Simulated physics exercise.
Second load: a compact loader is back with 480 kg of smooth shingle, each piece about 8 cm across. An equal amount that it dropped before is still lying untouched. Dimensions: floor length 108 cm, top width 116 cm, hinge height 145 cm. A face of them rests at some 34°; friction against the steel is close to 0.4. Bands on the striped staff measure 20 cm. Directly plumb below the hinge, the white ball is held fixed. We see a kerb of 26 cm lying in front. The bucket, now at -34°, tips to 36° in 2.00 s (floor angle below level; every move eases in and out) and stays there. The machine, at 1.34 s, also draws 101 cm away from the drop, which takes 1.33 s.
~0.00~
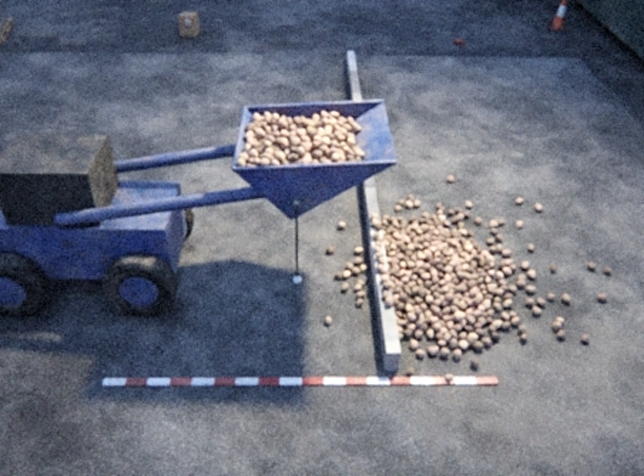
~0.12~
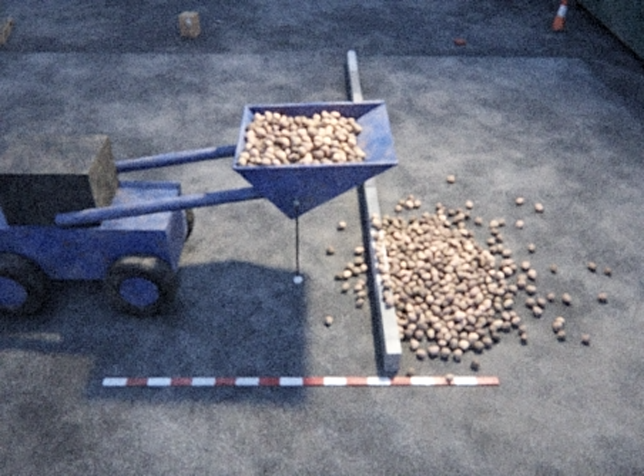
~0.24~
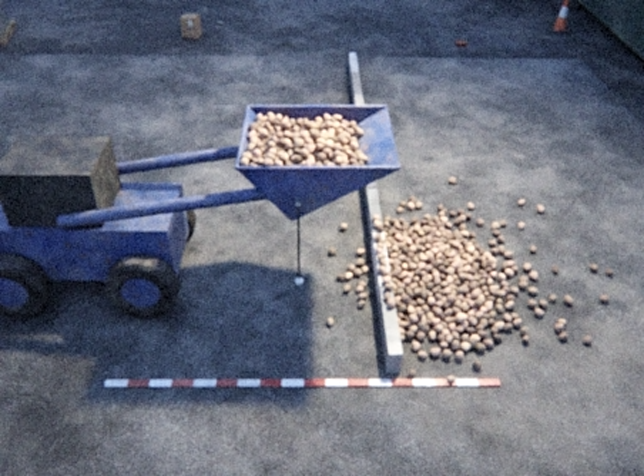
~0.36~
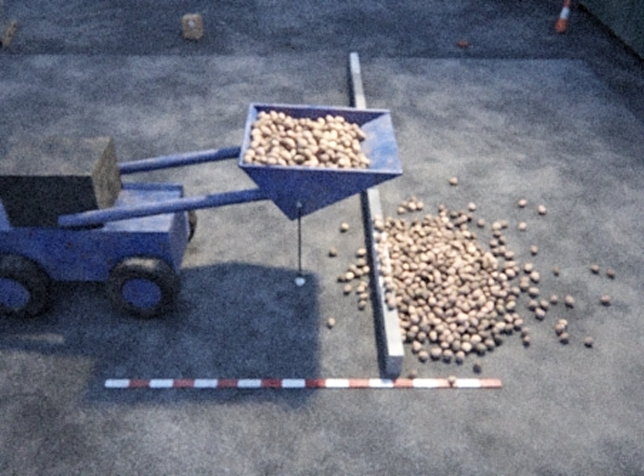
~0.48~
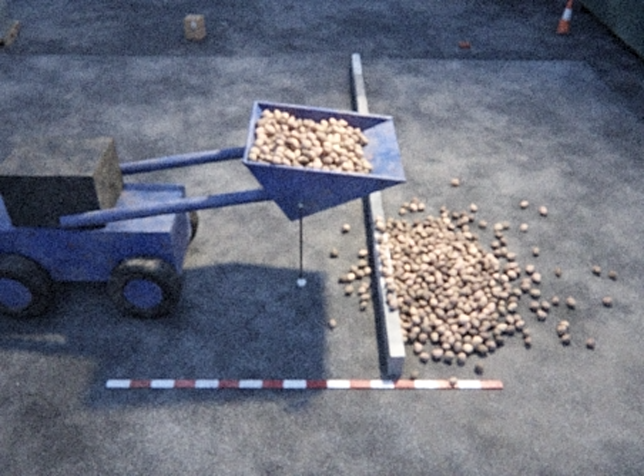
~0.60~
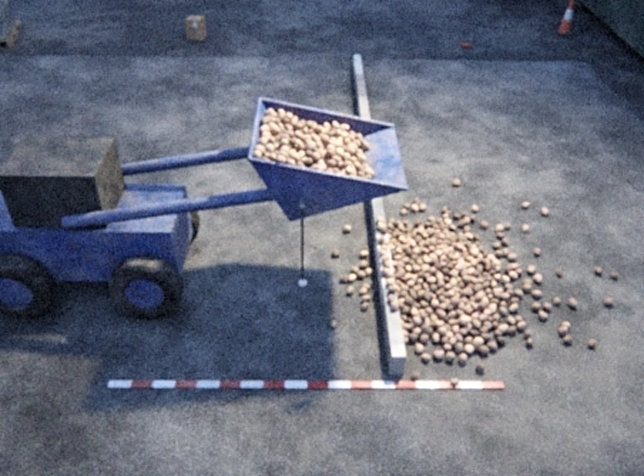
A blue loader slowly tilts its raised bucket of round stones forward and down to the right.
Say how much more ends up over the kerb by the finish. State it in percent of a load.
Some 21 per cent is added.
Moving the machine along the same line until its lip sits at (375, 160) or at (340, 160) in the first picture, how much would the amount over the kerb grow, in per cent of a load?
I'd say close to 5 per cent for one and close to 0 per cent for the other, in that order.
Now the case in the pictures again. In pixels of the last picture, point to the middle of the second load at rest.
Middle: Approx. (357, 273) px.
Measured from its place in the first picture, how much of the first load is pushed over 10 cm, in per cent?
Around 5 in a hundred.
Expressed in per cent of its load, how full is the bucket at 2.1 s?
It holds some 10 per cent.
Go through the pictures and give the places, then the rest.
In the first picture, the bucket is at -34°, its lip at (397, 162); the top of the load is at (287, 131). The earlier load is highest near (380, 257), 30 cm above ground level, 5 % on this side of the kerb, 94 % over the kerb.
In the second picture, the bucket is at -33°, its lip at (397, 164); the top of the load is at (284, 131); the stones move at 0.0 m/s on average.
In the third picture, lip at (400, 168), floor tilted -31°, highest stones at (286, 132); the stones move at 0.1 m/s on average.
In the fourth picture, lip at (402, 174), floor tilted -28°, highest stones at (274, 130); the stones move at 0.1 m/s on average.
In the fifth picture, lip at (405, 181), floor tilted -24°, highest stones at (268, 127); the stones move at 0.2 m/s on average.
In the sixth picture, lip at (407, 189), floor tilted -19°, highest stones at (269, 125); the stones move at 0.2 m/s on average.
After 1.5 s the floor is at 25°; in per cent of one load, 97 in the bucket, 9 on this side of the kerb, 94 over the kerb; the foremost stones are at (575, 269).
After 2.1 s the floor is at 36°; in per cent of one load, 11 in the bucket, 76 on this side of the kerb, 112 over the kerb; the foremost stones are at (575, 269).
After 3.1 s the floor is at 36°; in per cent of one load, 0 in the bucket, 85 on this side of the kerb, 115 over the kerb; the foremost stones are at (575, 269).
After 5.9 s the floor is at 36°; in per cent of one load, 0 in the bucket, 85 on this side of the kerb, 115 over the kerb; the foremost stones are at (575, 269). Net gain over the kerb, 21.
